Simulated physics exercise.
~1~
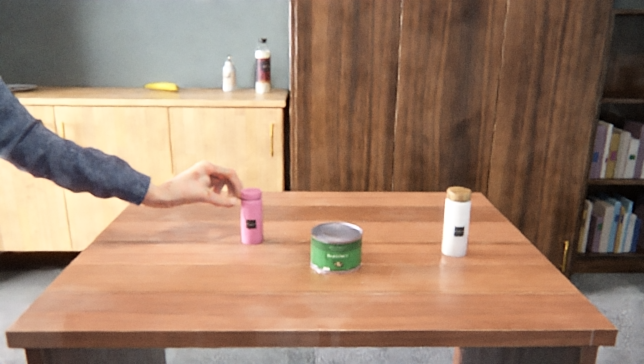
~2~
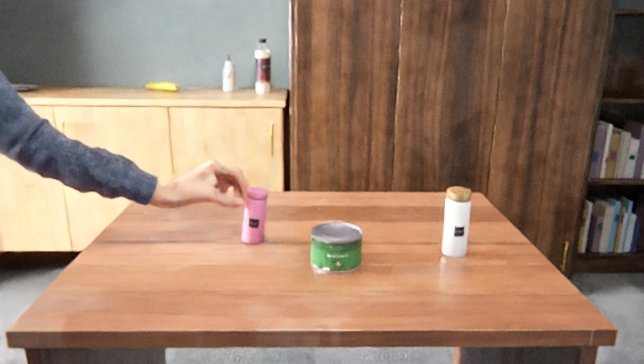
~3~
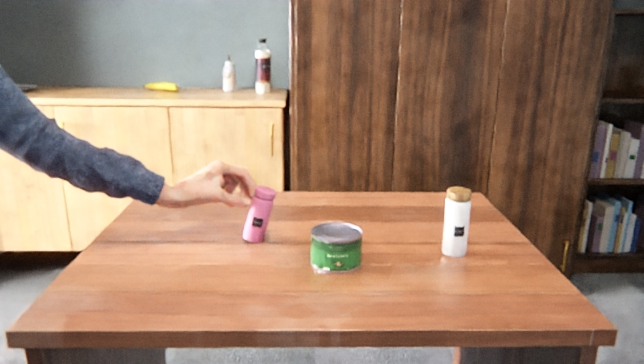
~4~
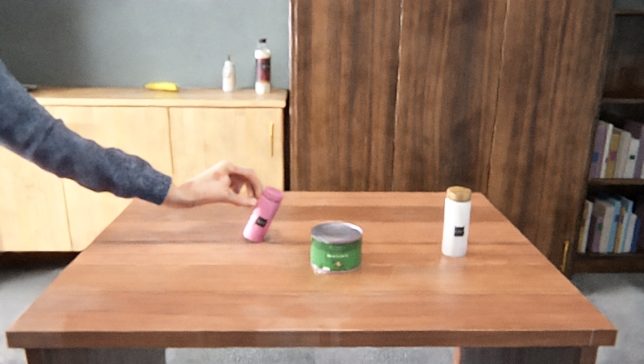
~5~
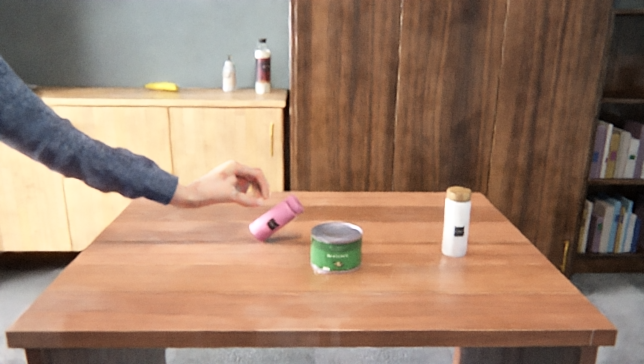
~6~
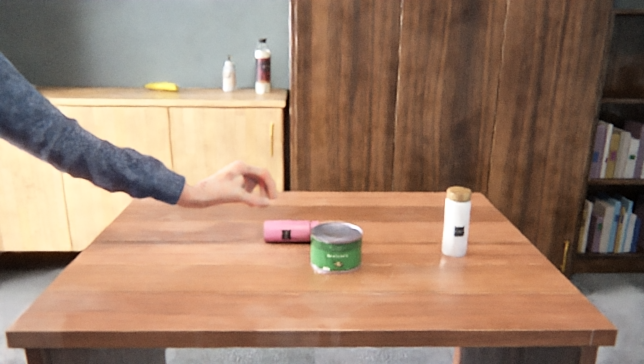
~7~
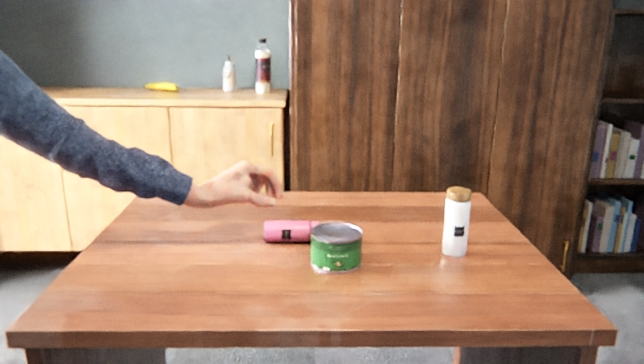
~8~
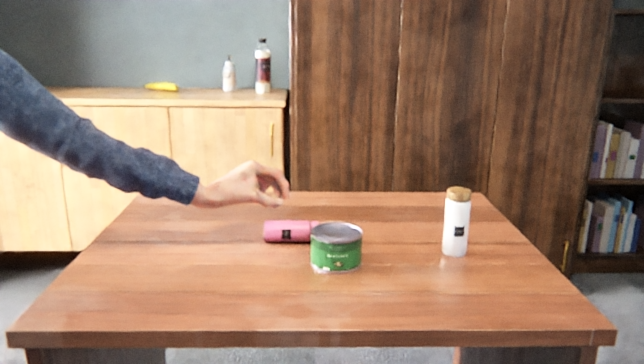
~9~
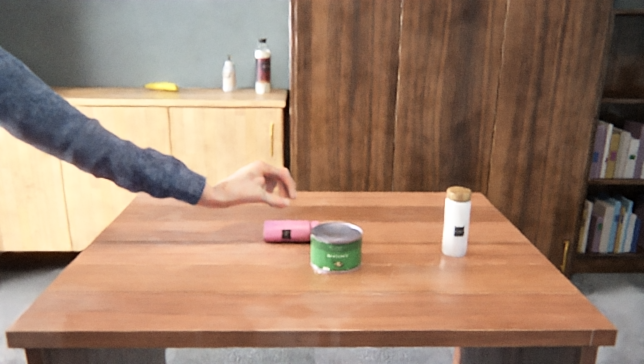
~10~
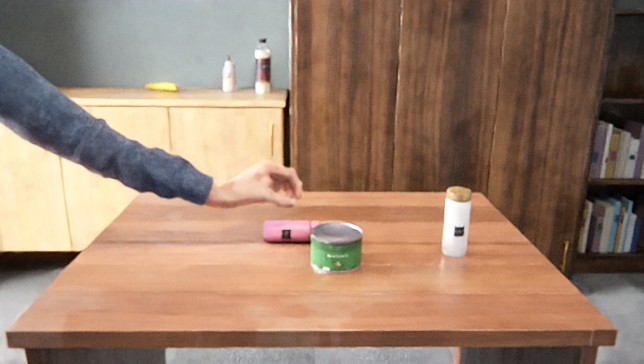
The clip shows a hand reaching from the left and pushing an upright pink shaker on a wooden table, which leans right and topples onto its side behind a green tub. The hand stays above the fallen shaker, while the tub and a white shaker remain upright.
